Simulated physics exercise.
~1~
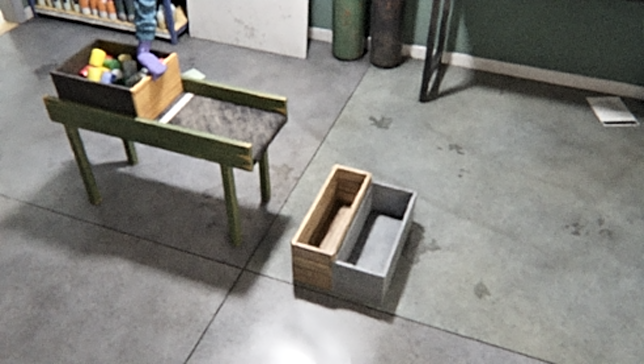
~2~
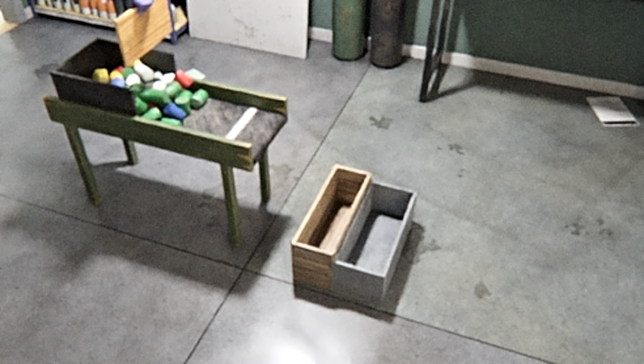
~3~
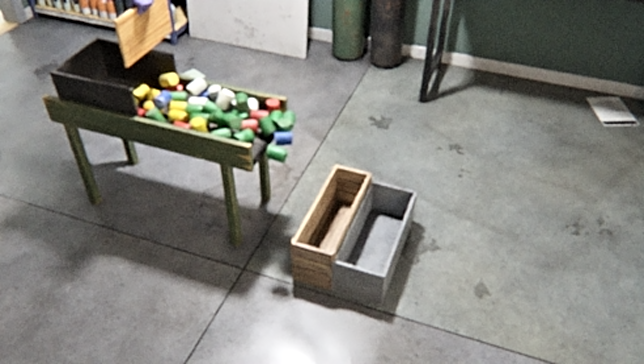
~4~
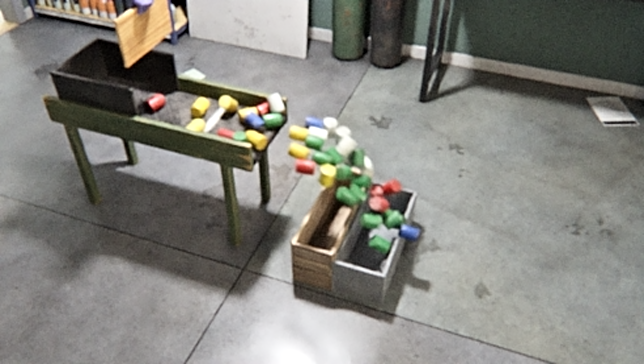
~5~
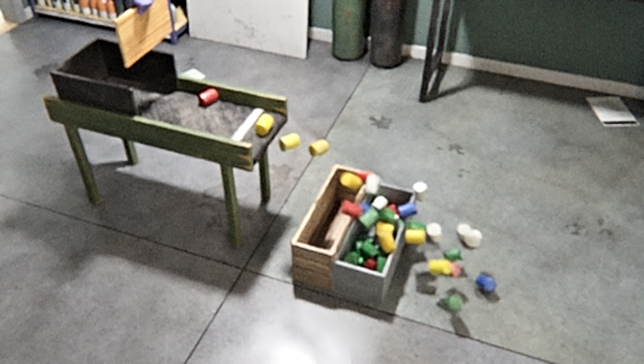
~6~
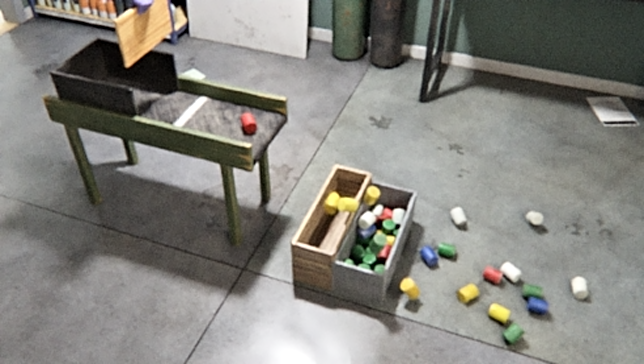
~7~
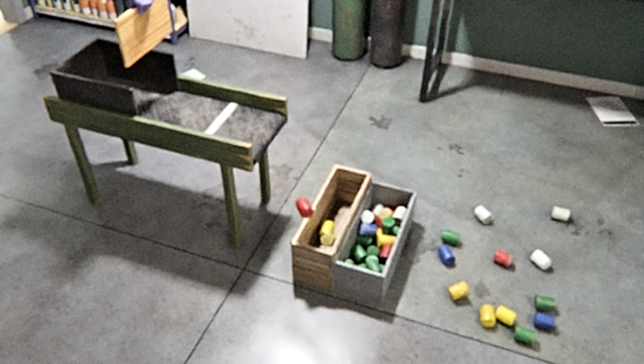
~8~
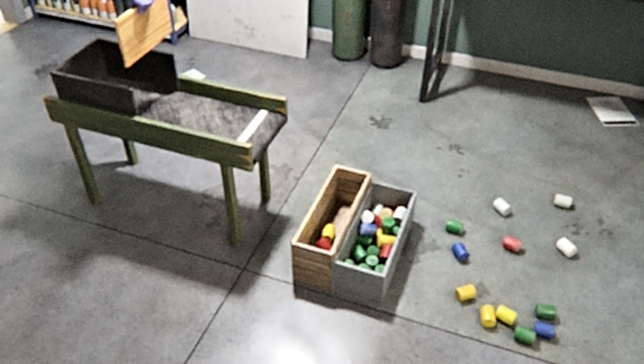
In a room with a grey concrete floor and a dark green wall, seen from above by a still camera, a green-framed belt on legs stands at the left with a black pen on it. A wooden tub and a grey bin sit side by side on the floor to its right. The pen's wooden gate lifts, and red, yellow, green, blue and white jars ride rightward along the belt. They spill off its end in a tumbling cluster, many dropping into the grey bin while others scatter beyond it. The last red one drops into the wooden tub, leaving the belt empty, a few jars in the tub, many in the bin and the rest lying on the floor at the right.
